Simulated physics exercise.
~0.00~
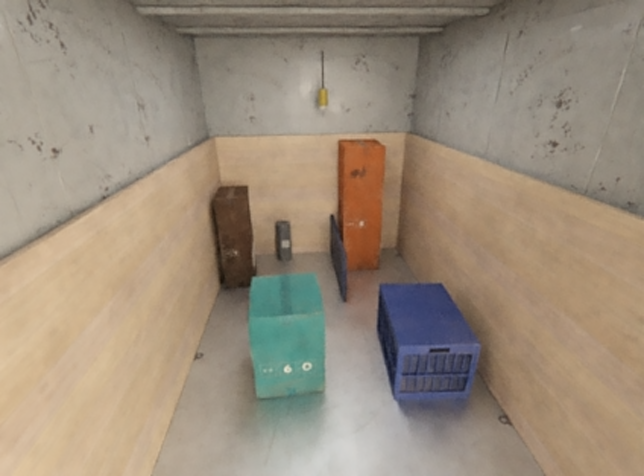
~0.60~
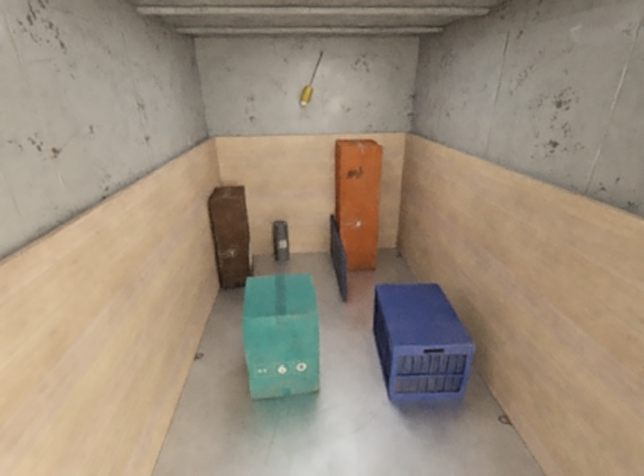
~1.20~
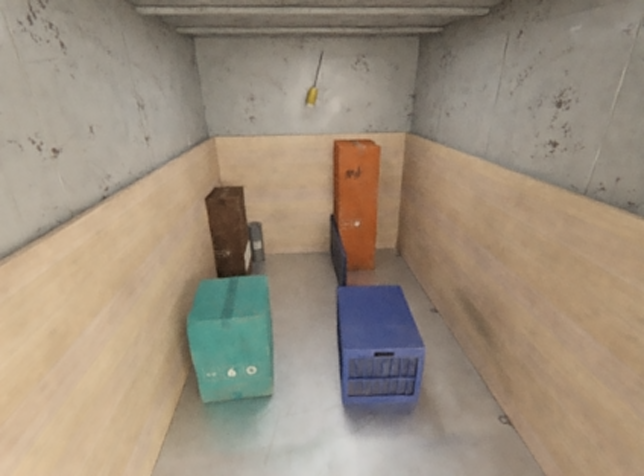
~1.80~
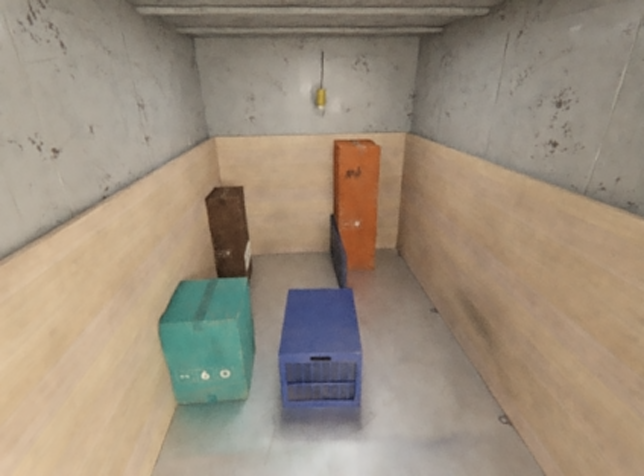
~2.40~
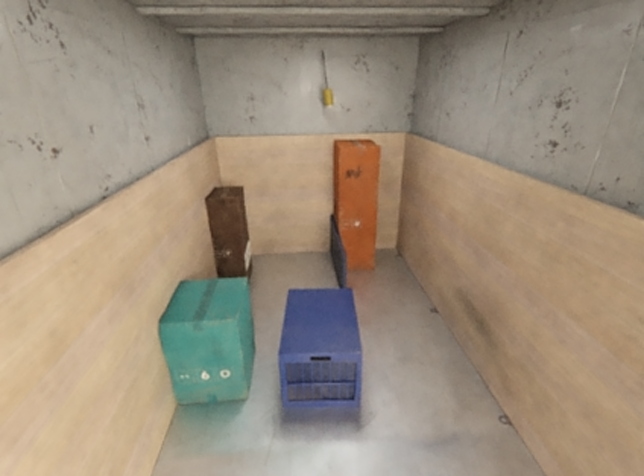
The clip shows a van's load bay with a lamp swinging above boxes and a small grey canister. The turquoise box, blue chest and canister slide left, the canister disappearing behind the brown box, and the load ends at rest, upright, with the orange box still standing.
